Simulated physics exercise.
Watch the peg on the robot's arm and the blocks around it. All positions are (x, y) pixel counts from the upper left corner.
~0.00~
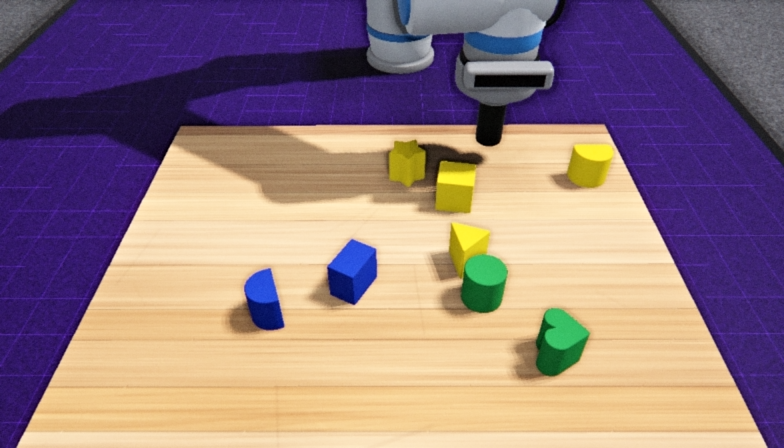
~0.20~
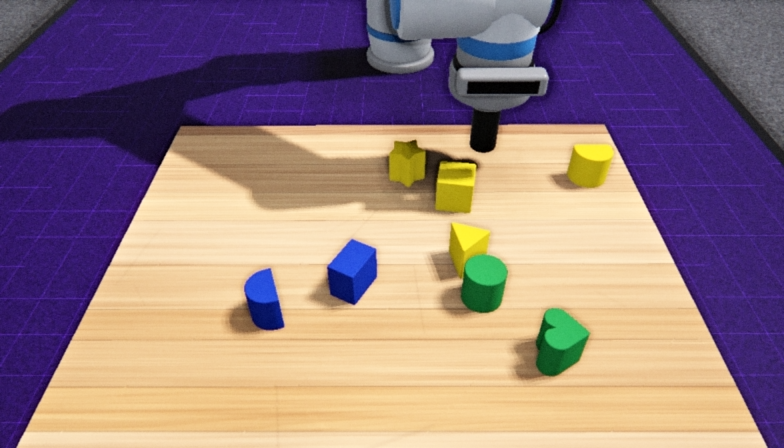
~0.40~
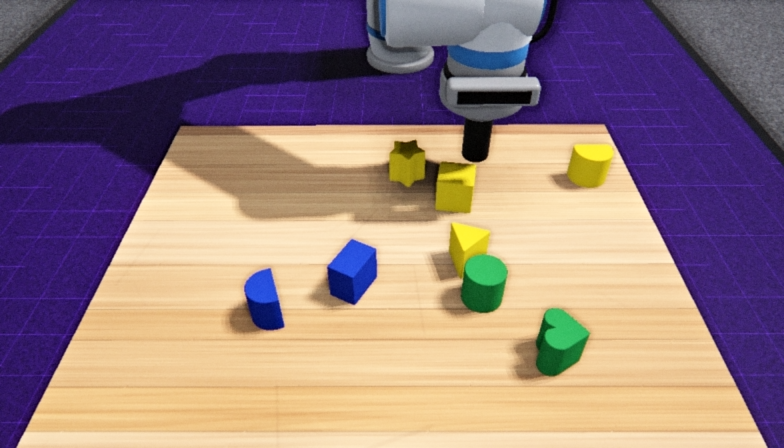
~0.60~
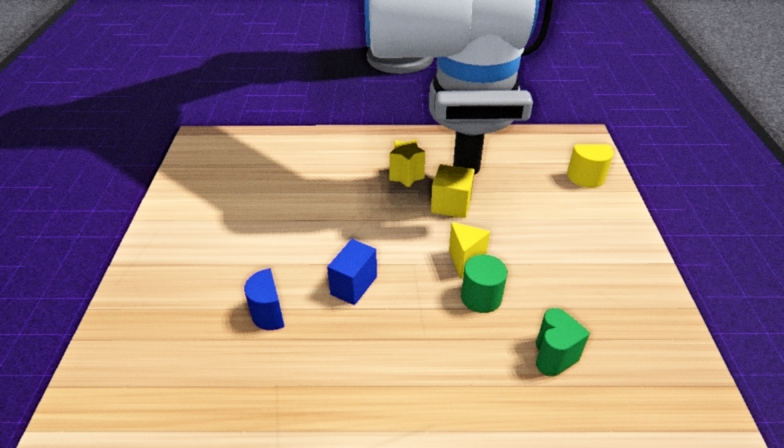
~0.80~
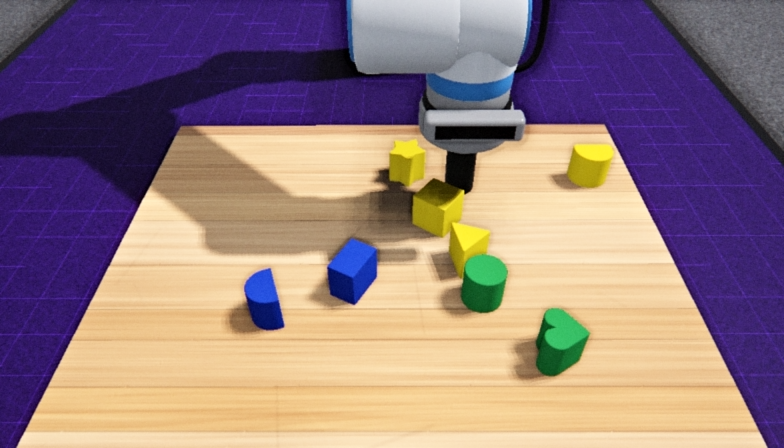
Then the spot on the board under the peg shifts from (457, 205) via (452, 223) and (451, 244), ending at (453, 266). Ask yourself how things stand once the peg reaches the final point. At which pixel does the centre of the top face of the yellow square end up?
Near (417, 217).
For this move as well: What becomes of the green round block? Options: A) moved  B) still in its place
I choose A.
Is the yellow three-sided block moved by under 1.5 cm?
Going by the path, no.
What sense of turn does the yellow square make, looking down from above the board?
Clockwise.
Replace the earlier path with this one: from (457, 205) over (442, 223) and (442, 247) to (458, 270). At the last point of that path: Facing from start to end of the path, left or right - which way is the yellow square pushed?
Facing the way the path runs, start to end, you'll find the yellow square has shifted right.
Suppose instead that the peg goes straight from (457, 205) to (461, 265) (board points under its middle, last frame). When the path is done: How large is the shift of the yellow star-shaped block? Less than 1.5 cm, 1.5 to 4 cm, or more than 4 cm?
Displacement: Within 1.5 cm.
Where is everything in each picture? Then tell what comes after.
The first picture shows tip of the peg (488, 141), middles of tops, yellow star-shaped block (407, 148), yellow square (457, 173), yellow three-sided block (468, 234), green round block (486, 269).
The second picture shows peg (482, 147), nothing pushed.
The third picture shows peg (475, 156), nothing pushed.
The fourth picture shows peg (466, 169), yellow square (454, 176).
The fifth picture shows peg (458, 188), yellow star-shaped block (407, 148), yellow square (439, 193), yellow three-sided block (468, 234), green round block (486, 269).
What follows on the original path. Halfway along, peg (452, 216); yellow square (420, 214), turned 50° clockwise.
At the end, peg (455, 249); yellow star-shaped block unmoved; yellow square (417, 217), turned 55° clockwise; yellow three-sided block (479, 253), turned 60° anticlockwise; green round block (504, 283).
